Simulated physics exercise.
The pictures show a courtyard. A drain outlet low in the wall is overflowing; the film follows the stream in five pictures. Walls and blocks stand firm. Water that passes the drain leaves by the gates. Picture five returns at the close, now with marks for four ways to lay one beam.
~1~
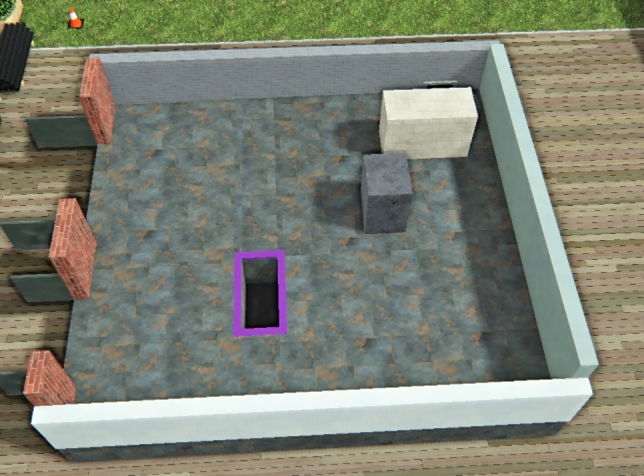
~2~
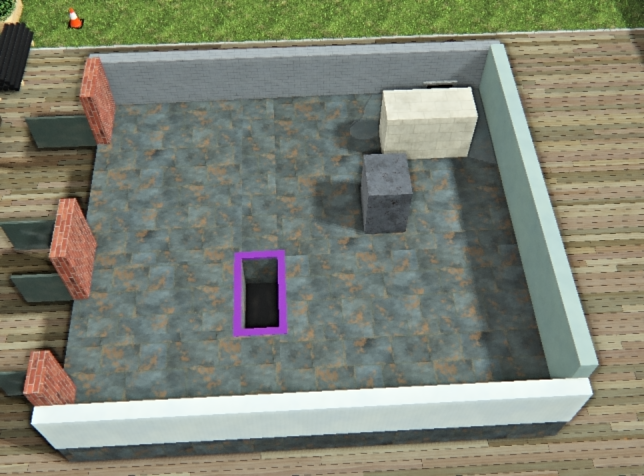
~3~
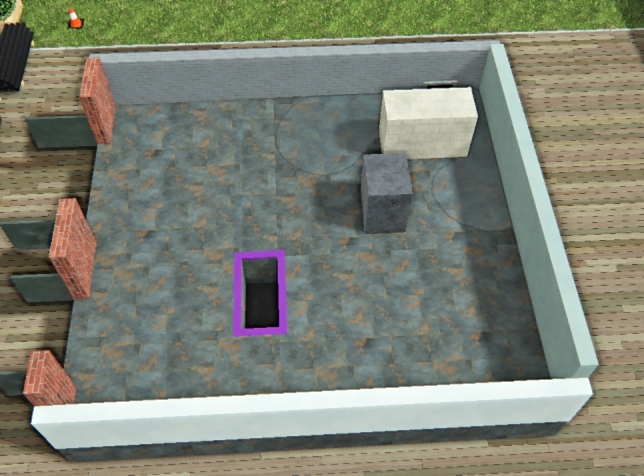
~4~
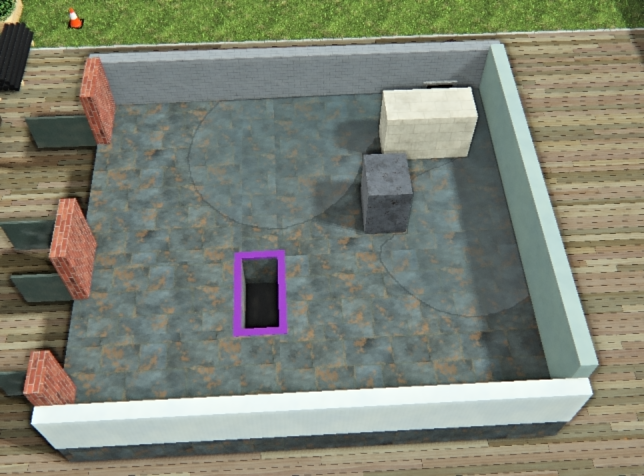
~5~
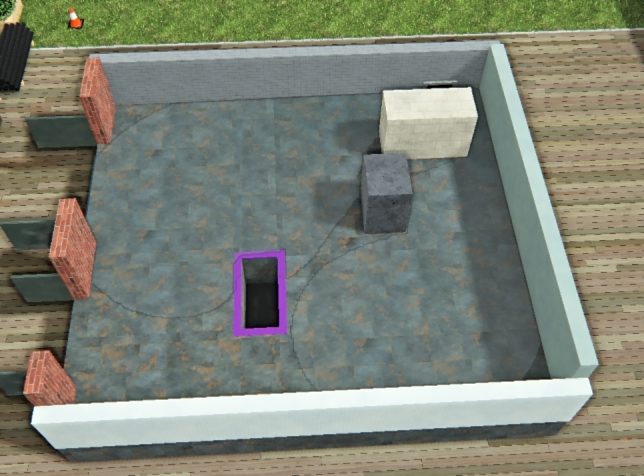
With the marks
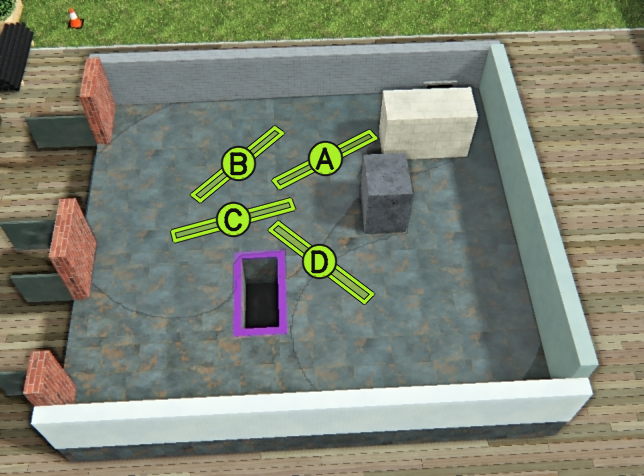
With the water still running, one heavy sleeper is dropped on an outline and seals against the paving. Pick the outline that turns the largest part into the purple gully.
Use spot B.
On the marked copy, A from (276, 184) to (372, 134); B from (196, 197) to (278, 130); C from (173, 236) to (291, 204); D from (274, 226) to (368, 298).
If A is chosen, about 6 % of the stream goes into the purple gully, about 93 % out by the gates.
If B is chosen, about 15 % of the stream goes into the purple gully, about 85 % out by the gates.
If C is chosen, about 8 % of the stream goes into the purple gully, about 92 % out by the gates.
If D is chosen, about 4 % of the stream goes into the purple gully, about 95 % out by the gates.
